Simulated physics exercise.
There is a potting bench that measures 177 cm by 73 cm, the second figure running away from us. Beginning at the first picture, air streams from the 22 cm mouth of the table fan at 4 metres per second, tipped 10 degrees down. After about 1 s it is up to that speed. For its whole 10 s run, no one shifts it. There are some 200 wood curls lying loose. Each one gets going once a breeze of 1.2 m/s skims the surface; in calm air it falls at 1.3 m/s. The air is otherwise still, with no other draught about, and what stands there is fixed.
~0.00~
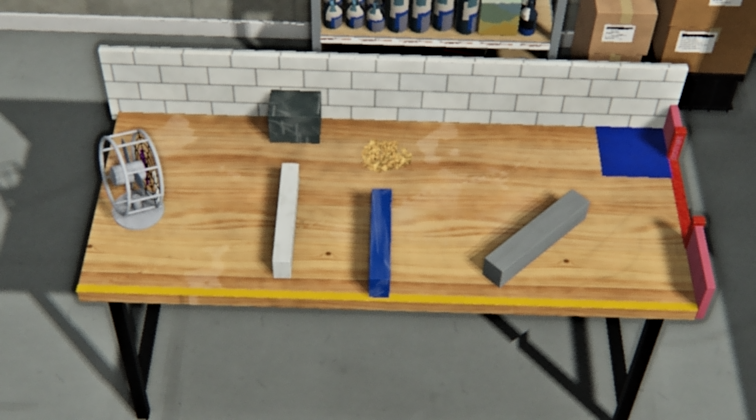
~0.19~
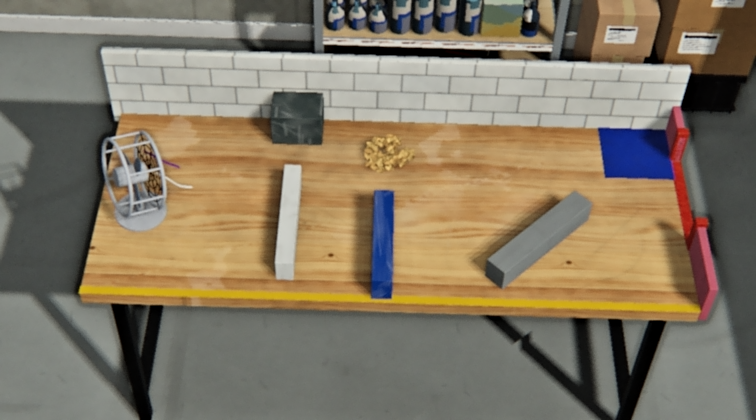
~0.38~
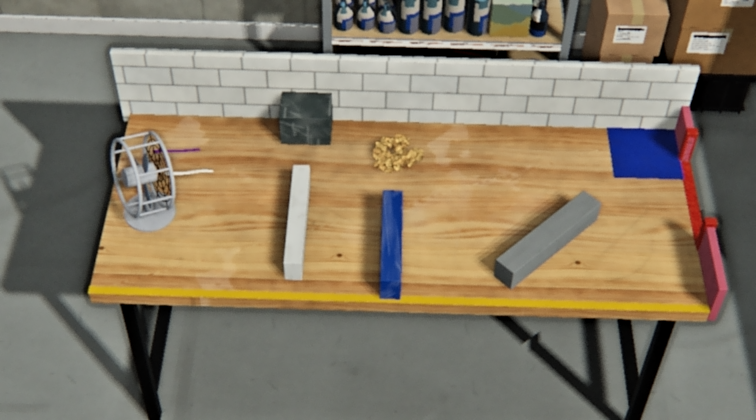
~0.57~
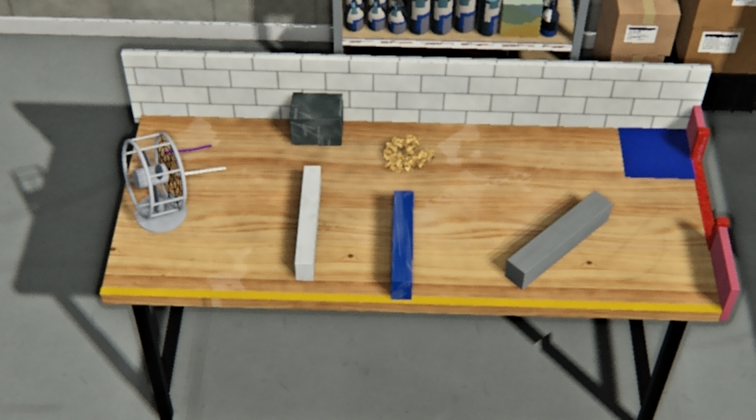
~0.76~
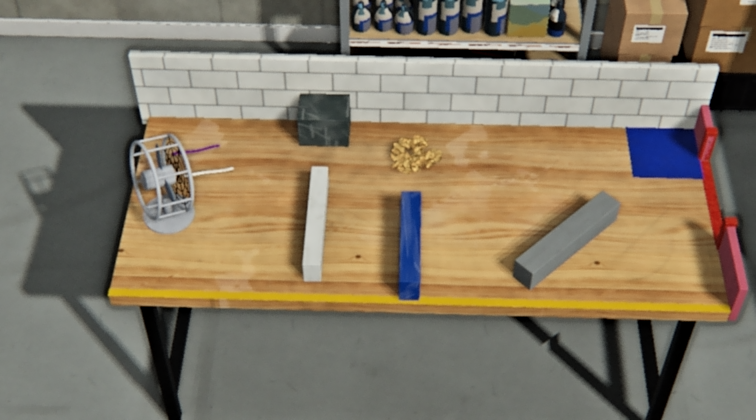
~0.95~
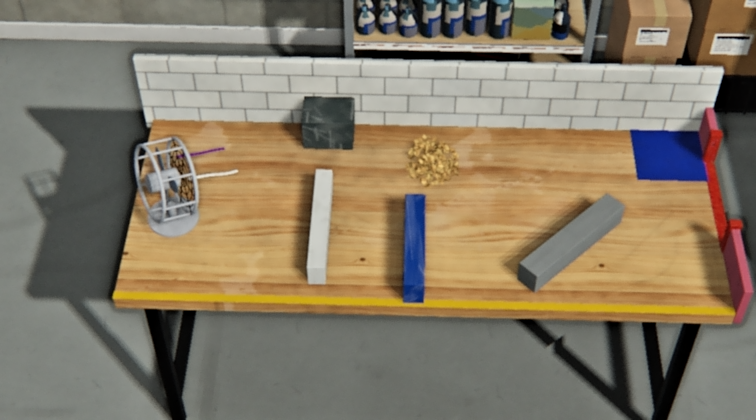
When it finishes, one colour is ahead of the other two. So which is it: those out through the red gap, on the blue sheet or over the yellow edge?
The red one.
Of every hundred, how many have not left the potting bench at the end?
It comes to about 70 % at the end.
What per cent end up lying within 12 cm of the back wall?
0 %.
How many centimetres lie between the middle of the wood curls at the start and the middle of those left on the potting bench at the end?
Distance: Approx. 80 cm.
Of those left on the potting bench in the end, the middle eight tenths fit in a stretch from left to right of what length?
Looks like some 50 cm to me.
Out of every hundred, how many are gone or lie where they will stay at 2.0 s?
About 60 per cent.
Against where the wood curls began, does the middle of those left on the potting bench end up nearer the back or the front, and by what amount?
Forward, some 30 cm.
After 2.0 s the count stands so, 29 % are out through the red gap, 0 % over the yellow edge and 0 % on the blue sheet; the middle of those still in play is near (686, 237).
After 3.2 s the count stands so, 32 % are out through the red gap, 0 % over the yellow edge and 0 % on the blue sheet; the middle of those still in play is near (686, 237).
After 5.5 s the count stands so, 32 % are out through the red gap, 0 % over the yellow edge and 0 % on the blue sheet; the middle of those still in play is near (686, 237).
After 10.0 s, at the end, 32 % are out through the red gap, 0 % over the yellow edge and 0 % on the blue sheet; the middle of those still in play is near (686, 237).
